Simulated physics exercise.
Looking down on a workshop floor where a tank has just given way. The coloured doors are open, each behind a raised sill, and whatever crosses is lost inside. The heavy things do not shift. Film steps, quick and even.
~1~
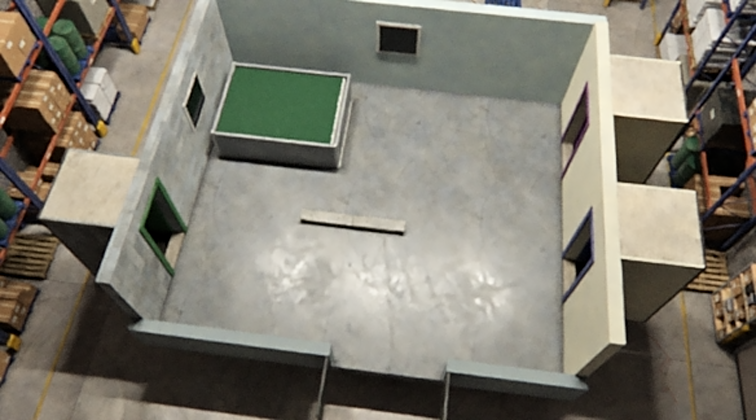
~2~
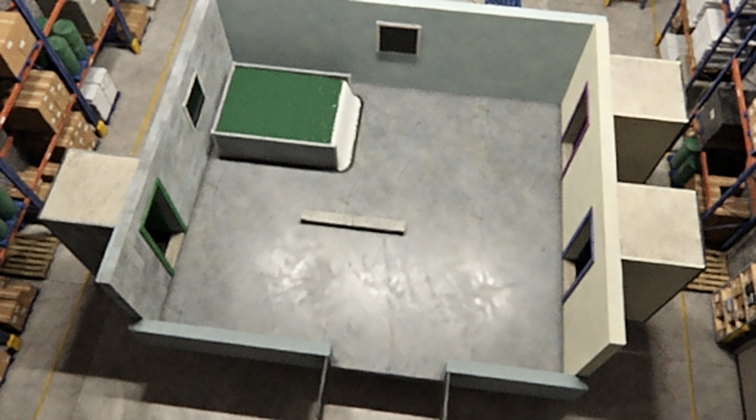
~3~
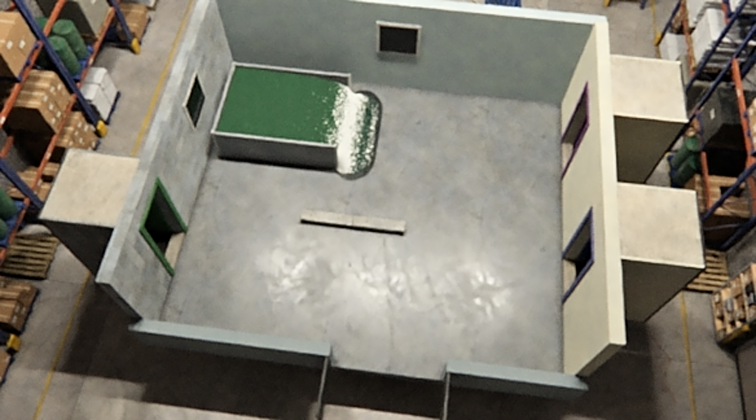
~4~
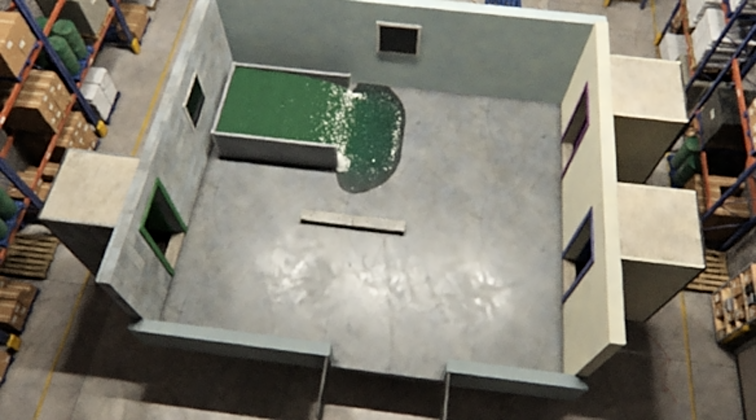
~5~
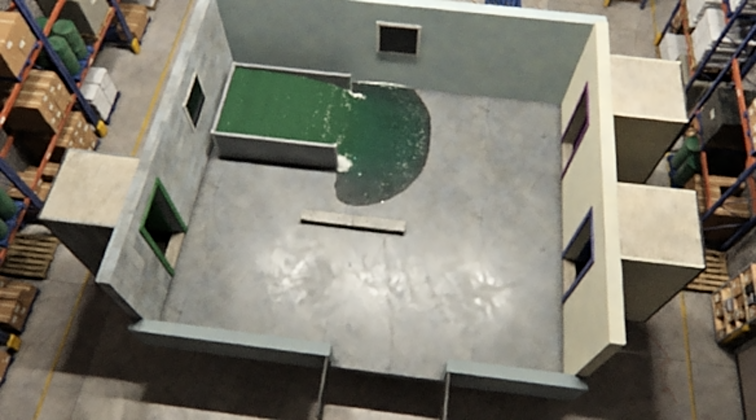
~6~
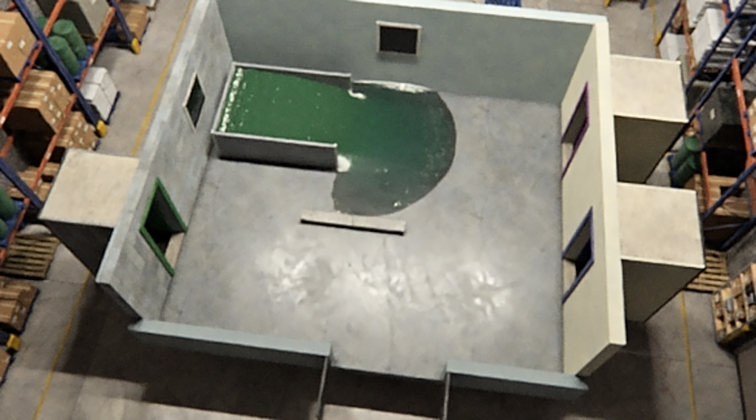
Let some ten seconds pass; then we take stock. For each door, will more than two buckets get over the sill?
The purple door: Yes, more than two; the green door: No, two or fewer; the blue door: Yes, more than two.
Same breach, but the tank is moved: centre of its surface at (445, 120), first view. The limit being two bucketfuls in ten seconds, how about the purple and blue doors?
My reading: Purple door exceeds the threshold, blue door falls short.
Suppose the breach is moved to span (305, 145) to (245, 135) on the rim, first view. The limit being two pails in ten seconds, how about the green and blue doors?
The green door tops the threshold, and the blue door tops the threshold.
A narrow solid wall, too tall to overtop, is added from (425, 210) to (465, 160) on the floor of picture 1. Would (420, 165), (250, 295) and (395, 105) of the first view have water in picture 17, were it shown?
Reading the points as listed, I get deluged, then left untouched, then deluged.
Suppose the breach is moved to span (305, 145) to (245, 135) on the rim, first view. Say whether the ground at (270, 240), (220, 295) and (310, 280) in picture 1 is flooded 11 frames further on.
Taking each in turn, they come out watered, watered, watered.
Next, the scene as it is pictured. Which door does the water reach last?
I'd say the door marked green.
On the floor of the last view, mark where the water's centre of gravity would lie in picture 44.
It is near (451, 204).
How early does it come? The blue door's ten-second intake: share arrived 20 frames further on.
Share by then: 35 in a hundred.
A moment on, water covers 35 % of the floor; the purple door wet at the sill, nothing in, the green door not reached, the blue door not reached.
Next, water covers 45 % of the floor; the purple door far over two buckets in, the green door not reached, the blue door not reached.
Then, water covers 55 % of the floor; the purple door far over two buckets in, the green door not reached, the blue door over two buckets in.
Later, water covers 65 % of the floor; the purple door far over two buckets in, the green door not reached, the blue door far over two buckets in.
In the end, water covers 95 % of the floor; the purple door far over two buckets in, the green door wet at the sill, nothing in, the blue door far over two buckets in.
